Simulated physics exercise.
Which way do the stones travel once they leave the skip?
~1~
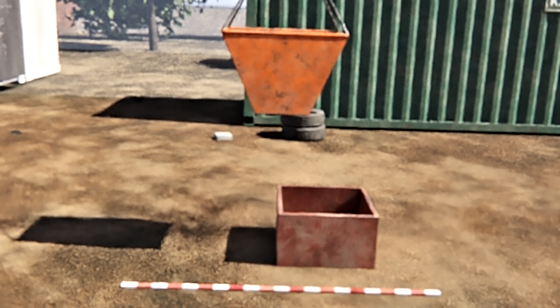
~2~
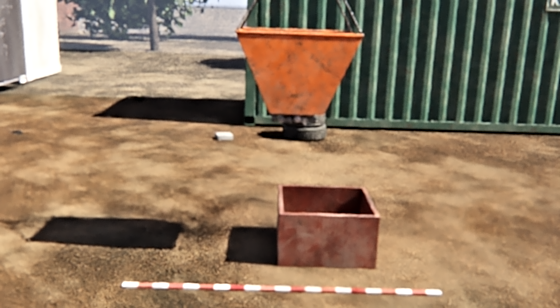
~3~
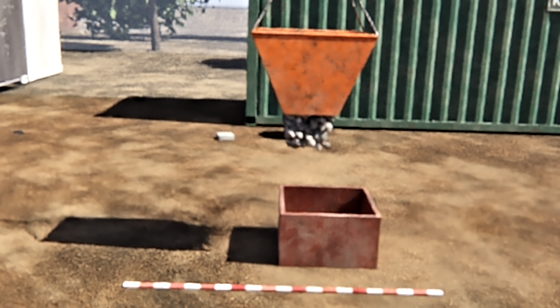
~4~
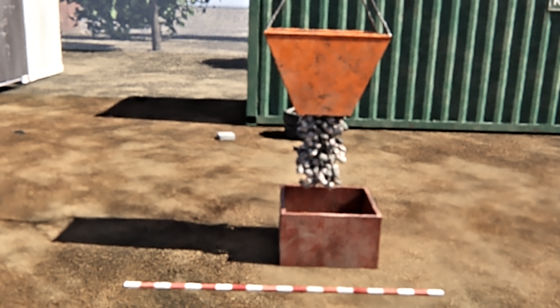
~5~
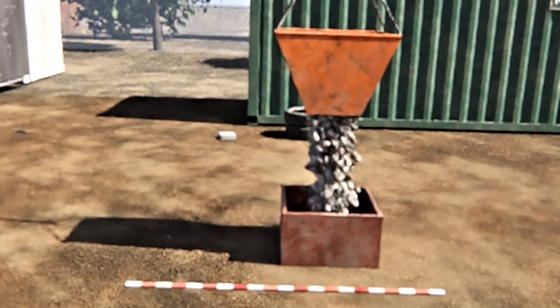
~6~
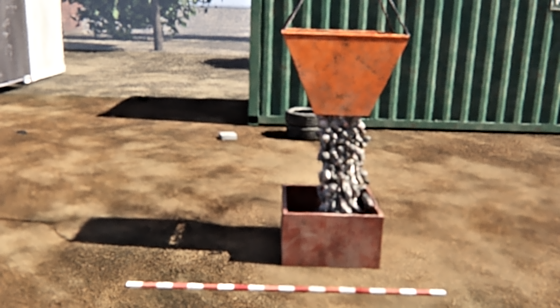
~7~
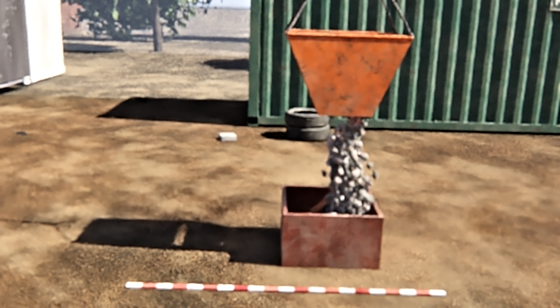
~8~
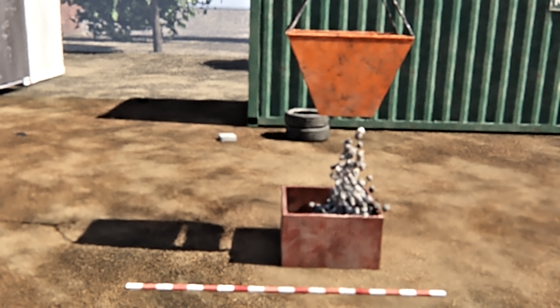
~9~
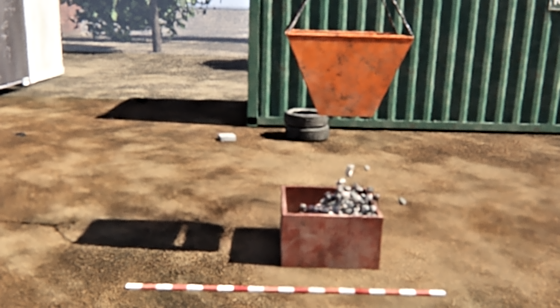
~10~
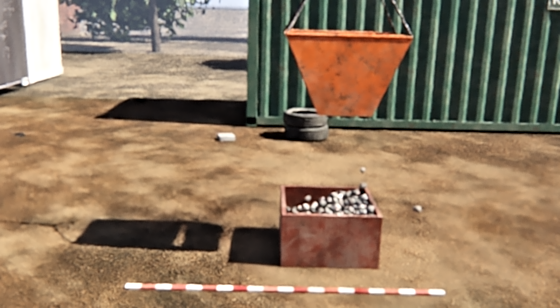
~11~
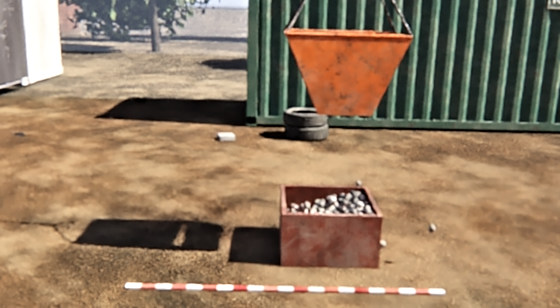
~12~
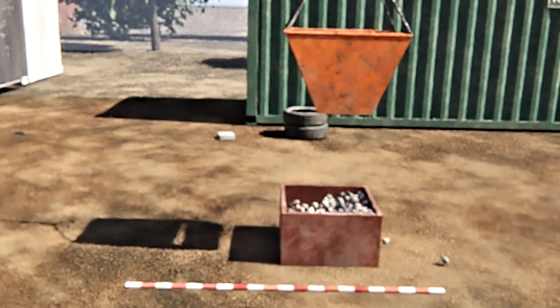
They move down, falling from the underside of the skip into the open bin below.
